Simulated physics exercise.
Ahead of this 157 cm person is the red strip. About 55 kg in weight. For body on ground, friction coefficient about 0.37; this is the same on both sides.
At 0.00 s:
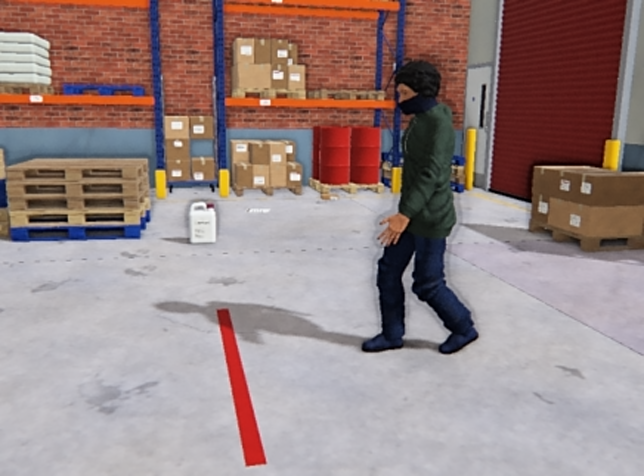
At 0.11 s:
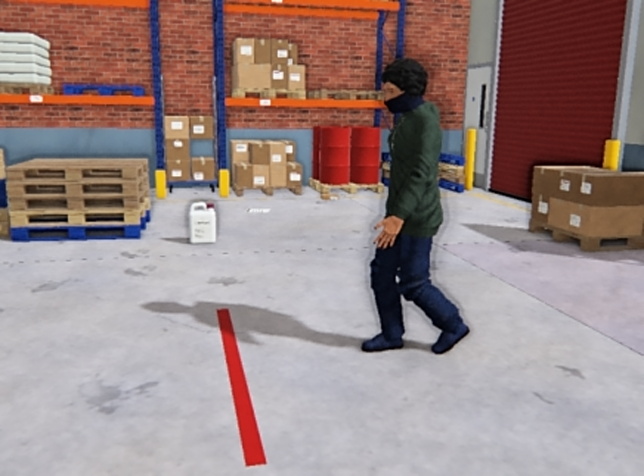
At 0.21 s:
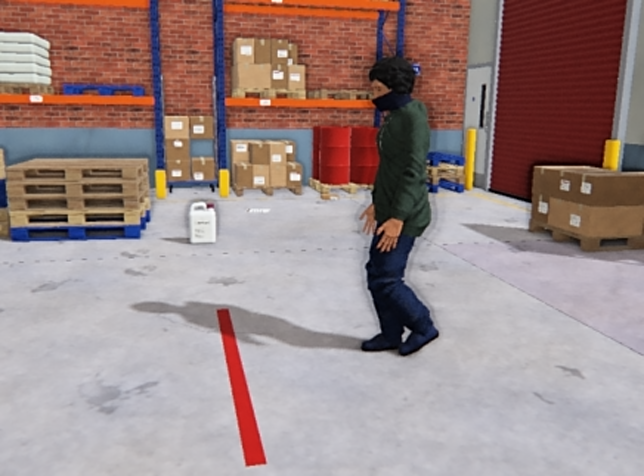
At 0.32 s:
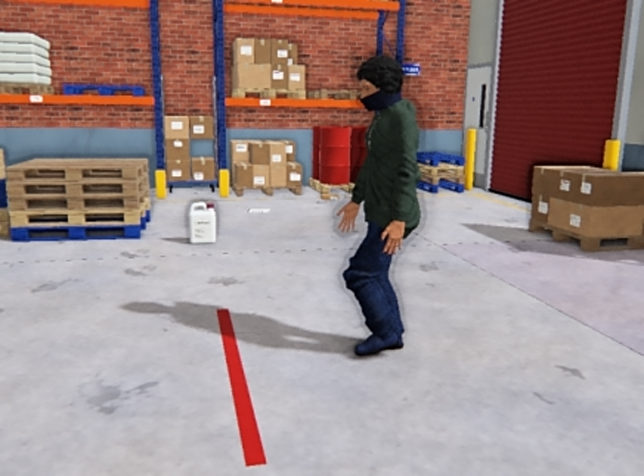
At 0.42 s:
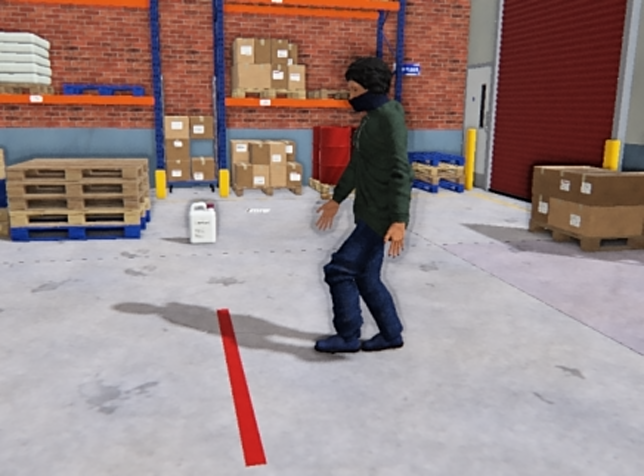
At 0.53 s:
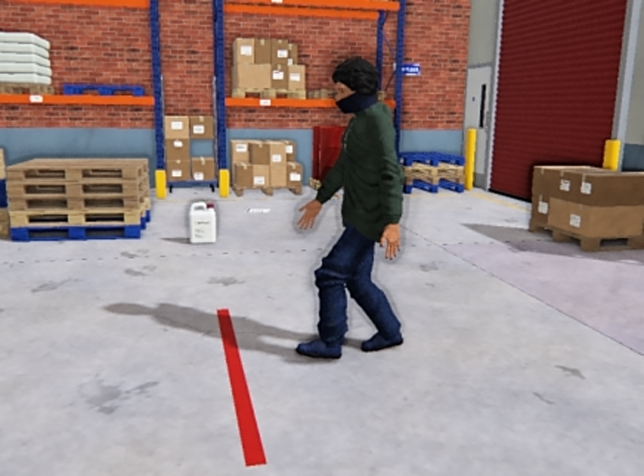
A person in a dark green jacket walks left across the warehouse floor toward a red strip.
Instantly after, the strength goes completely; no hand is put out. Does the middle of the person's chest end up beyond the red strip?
No.
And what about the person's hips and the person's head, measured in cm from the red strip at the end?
So the person's hips stops 60 cm short, while the person's head stops 10 cm short.
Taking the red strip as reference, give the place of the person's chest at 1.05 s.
Short by some 45 cm.
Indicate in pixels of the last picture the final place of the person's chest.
Look roughly at (297, 336) in the final picture.
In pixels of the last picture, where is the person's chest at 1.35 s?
You'd see it close to (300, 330) then.
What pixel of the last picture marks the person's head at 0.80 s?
The head is close to (326, 150).
After 0.80 s the person's chest is 53 cm short of the red strip, near (335, 200) in the last picture's view; the person's head 48 cm short of the red strip.
After 1.05 s the person's chest is 43 cm short of the red strip, near (320, 279) in the last picture's view; the person's head 17 cm short of the red strip.
After 1.35 s the person's chest is 30 cm short of the red strip, near (300, 330) in the last picture's view; the person's head 9 cm short of the red strip.
At rest, 2.2 s, person's hips stop short of the red strip; person's head stops short of the red strip; person's chest stops short of the red strip.
